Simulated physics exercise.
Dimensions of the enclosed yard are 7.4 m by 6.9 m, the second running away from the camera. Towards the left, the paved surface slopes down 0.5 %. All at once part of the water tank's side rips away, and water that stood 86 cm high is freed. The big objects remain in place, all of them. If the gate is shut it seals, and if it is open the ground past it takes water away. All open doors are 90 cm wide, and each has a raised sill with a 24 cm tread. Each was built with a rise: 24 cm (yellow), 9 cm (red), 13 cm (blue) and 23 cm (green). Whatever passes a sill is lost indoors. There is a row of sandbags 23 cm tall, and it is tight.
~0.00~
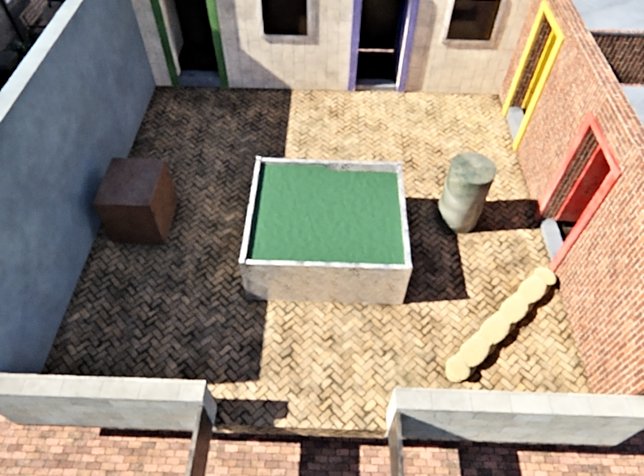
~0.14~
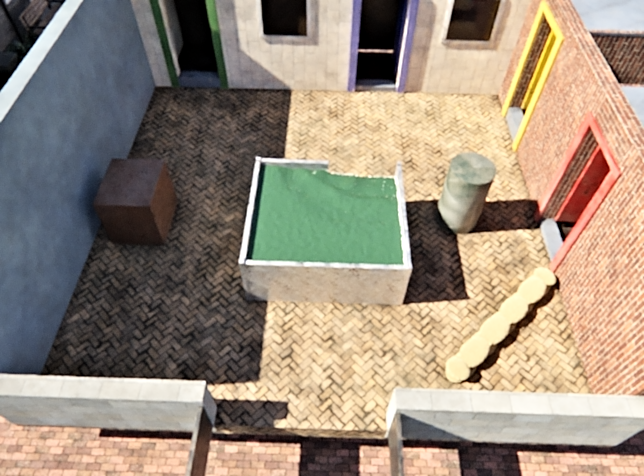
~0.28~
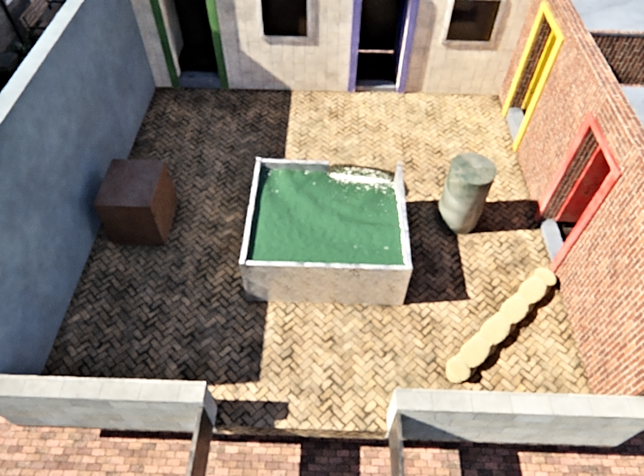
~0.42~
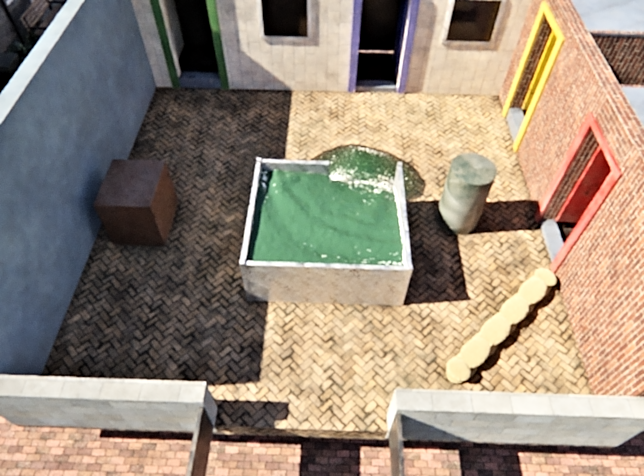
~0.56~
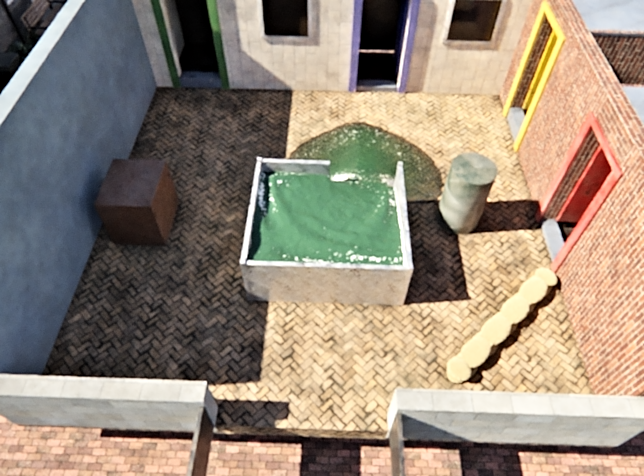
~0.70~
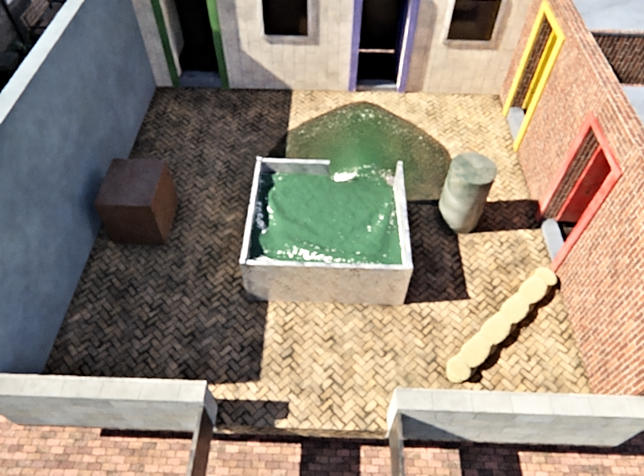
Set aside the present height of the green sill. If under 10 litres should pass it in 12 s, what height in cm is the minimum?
The minimum is around 11.5 cm.
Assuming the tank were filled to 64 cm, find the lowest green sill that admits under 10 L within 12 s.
Roughly 8.5 cm high.
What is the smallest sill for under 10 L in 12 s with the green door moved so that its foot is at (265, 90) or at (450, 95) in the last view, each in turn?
Roughly 14.5 cm, then roughly 25 cm.
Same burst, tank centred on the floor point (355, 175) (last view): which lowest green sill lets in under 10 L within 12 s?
A height near 6.0 cm.
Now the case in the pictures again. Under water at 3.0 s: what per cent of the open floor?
I'd say near 35 percent.
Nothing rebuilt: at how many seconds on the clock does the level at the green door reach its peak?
The level tops out around 7.5 s.
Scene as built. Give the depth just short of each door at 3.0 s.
Door by door, in centimetres - yellow 22, red 0, blue 27, green 8.
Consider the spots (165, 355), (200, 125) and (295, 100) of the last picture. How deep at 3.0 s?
In that order: 0, 4 and 17 cm.
After 1.4 s water covers 30 % of the floor, deepest (46 cm) near (369, 197); it has not reached the green door.
After 3.0 s water covers 35 % of the floor, deepest (32 cm) near (449, 94); 8 cm at the green door, 0 litres in over its 23 cm sill.
After 12.0 s water covers 95 % of the floor, deepest (12 cm) near (144, 198); 10 cm at the green door, 0 litres in over its 23 cm sill.
At the green door as built, the water arrived by 1.9 s and peaked near 12 cm at 7.6 s.
With a sill of 9.5 cm, 23 litres would have come in within the 12 s; with 12.5 cm, 5 litres. So under 10 litres takes about 11.5 cm.
